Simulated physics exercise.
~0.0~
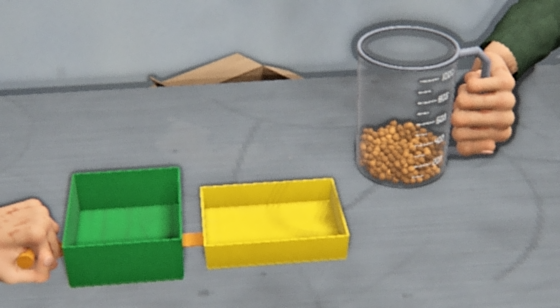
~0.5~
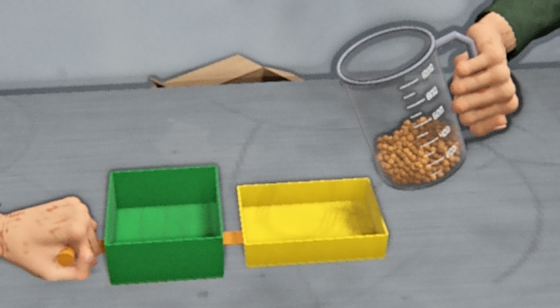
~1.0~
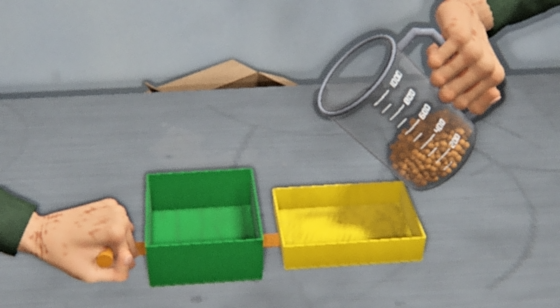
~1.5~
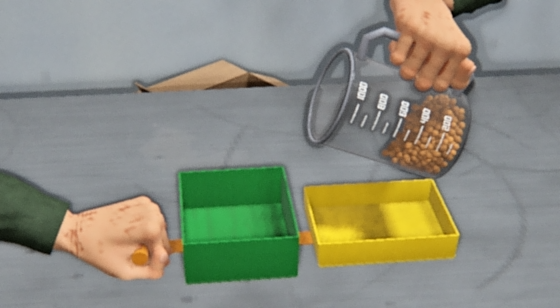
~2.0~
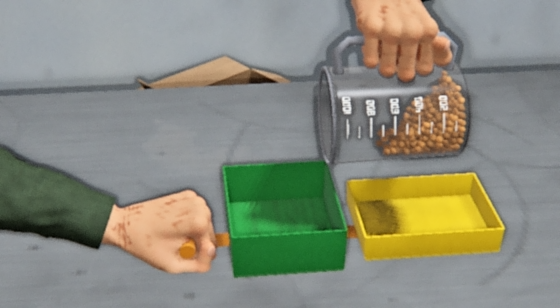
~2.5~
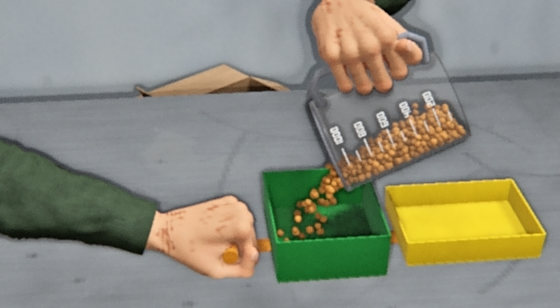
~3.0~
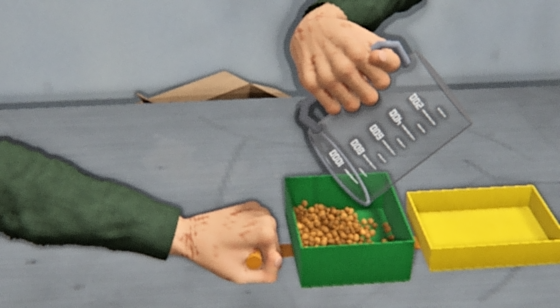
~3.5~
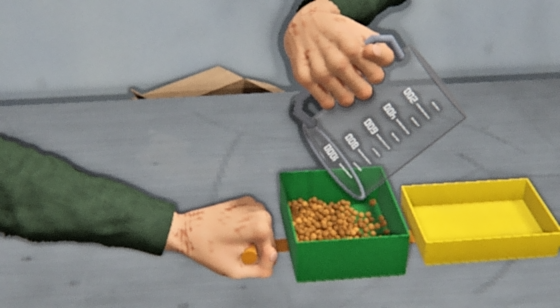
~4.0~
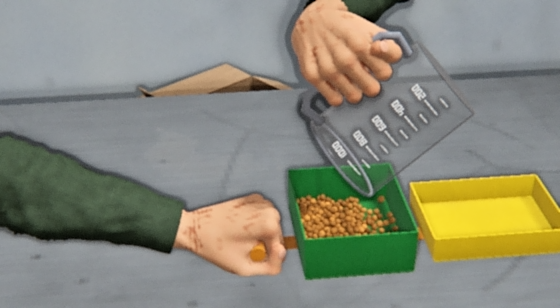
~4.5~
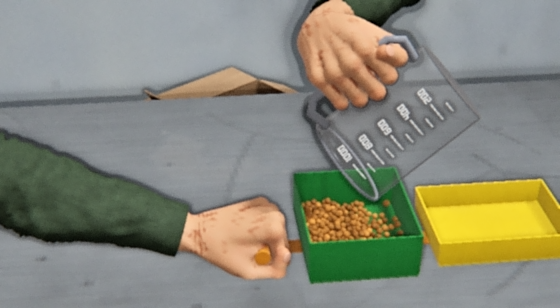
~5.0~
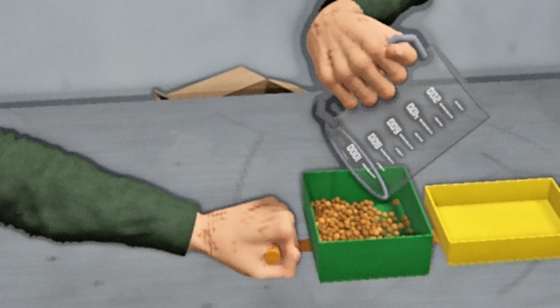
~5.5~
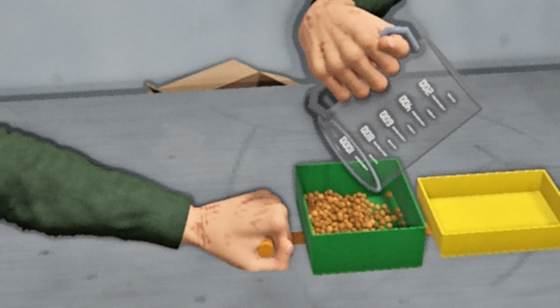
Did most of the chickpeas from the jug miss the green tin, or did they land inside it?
They landed inside the green tin. The yellow tin stayed empty, and no chickpeas were left lying on the table.
